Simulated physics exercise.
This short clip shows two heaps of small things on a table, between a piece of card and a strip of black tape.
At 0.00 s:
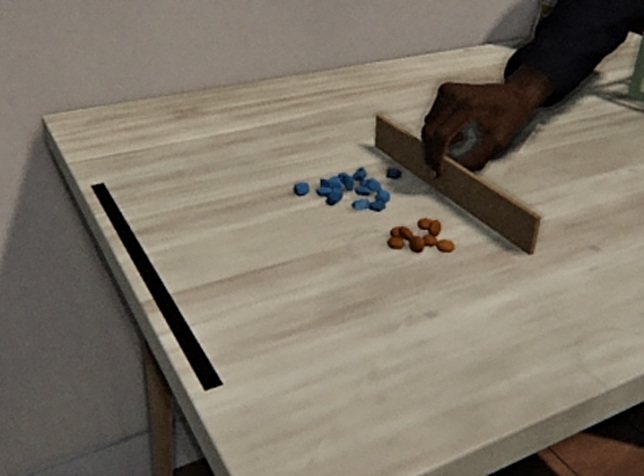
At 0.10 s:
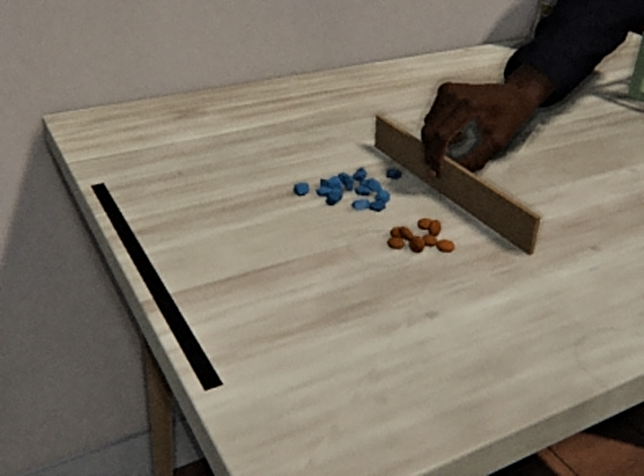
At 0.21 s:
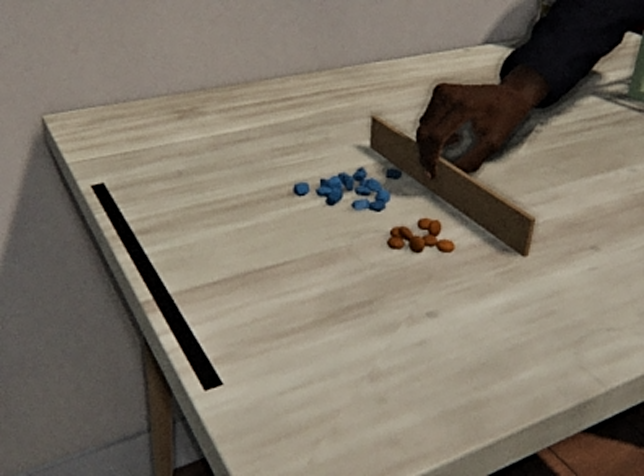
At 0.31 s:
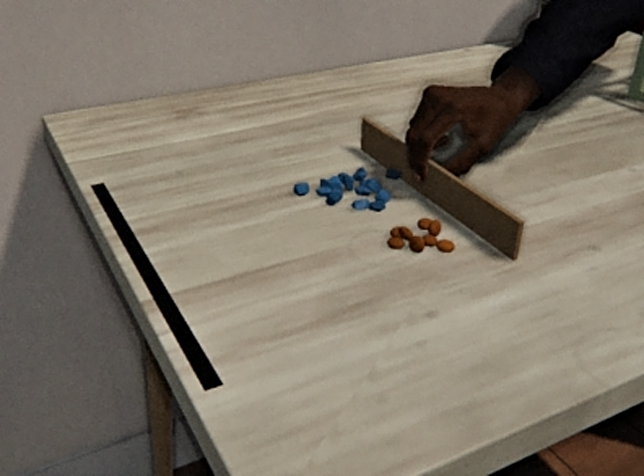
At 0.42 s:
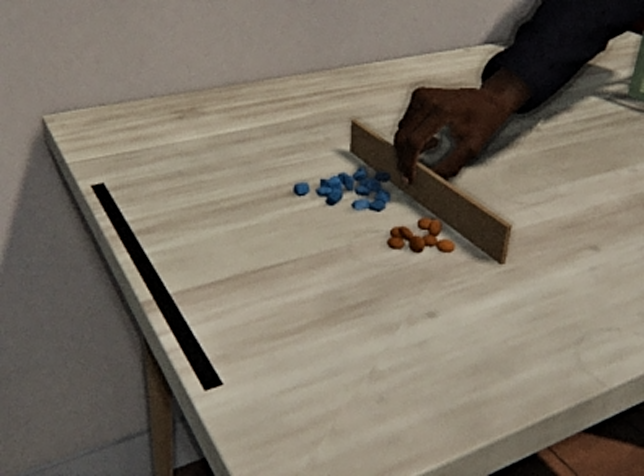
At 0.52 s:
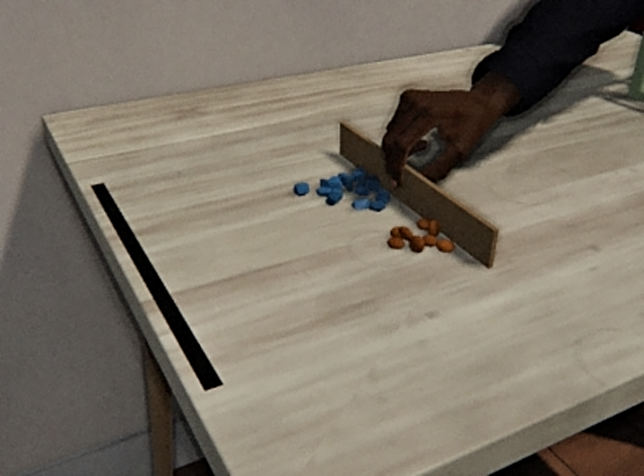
A dark-skinned hand in a dark sleeve slides an upright brown card leftward across a pale wood-grain table, seen from above at an angle beside a plain grey wall. Small blue pieces lie in a loose heap farther back, orange-brown ones nearer, with a black strip along the left edge. The card rests at first, then moves steadily, nudging a few blue pieces, while the camera stays still.
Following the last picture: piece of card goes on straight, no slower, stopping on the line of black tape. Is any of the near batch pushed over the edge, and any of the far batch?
Near batch - some pushed over; far batch - some pushed over.
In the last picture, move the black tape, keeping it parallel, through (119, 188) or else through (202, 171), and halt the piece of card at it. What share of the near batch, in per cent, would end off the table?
0 % and 0 %.
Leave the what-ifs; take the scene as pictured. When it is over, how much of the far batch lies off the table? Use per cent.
Once everything settles, roughly 90 percent.
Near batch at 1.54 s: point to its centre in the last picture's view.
Its centre is near (301, 271).
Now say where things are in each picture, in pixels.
Piece of card at (521, 225), at rest; black tape at (101, 192), right by the edge; edge at (125, 276); near batch at (429, 241), a few bits of cat kibble; far batch at (349, 184), a few aquarium stones, in the first picture.
Piece of card at (521, 225), at rest; far batch at (349, 184), in the second picture.
Piece of card at (516, 227); near batch at (429, 241), in the third picture.
Piece of card at (505, 230); far batch at (349, 184), in the fourth picture.
Piece of card at (492, 234); near batch at (429, 241), in the fifth picture.
Piece of card at (480, 238); black tape at (101, 192); edge at (125, 276); near batch at (429, 241); far batch at (348, 184), a small part pushed along, in the sixth picture.
After 1.54 s, piece of card still moving, near (279, 199); near batch all on the table, its front near (289, 278); far batch all on the table, its front near (208, 223).
After 2.57 s, piece of card stopped at the black tape; near batch about a third over the edge; far batch about half over the edge.
After 2.85 s, piece of card stopped at the black tape; near batch all over the edge; far batch nearly all over the edge.
At rest (3.0 s), piece of card stopped at the black tape; near batch all over the edge; far batch nearly all over the edge.
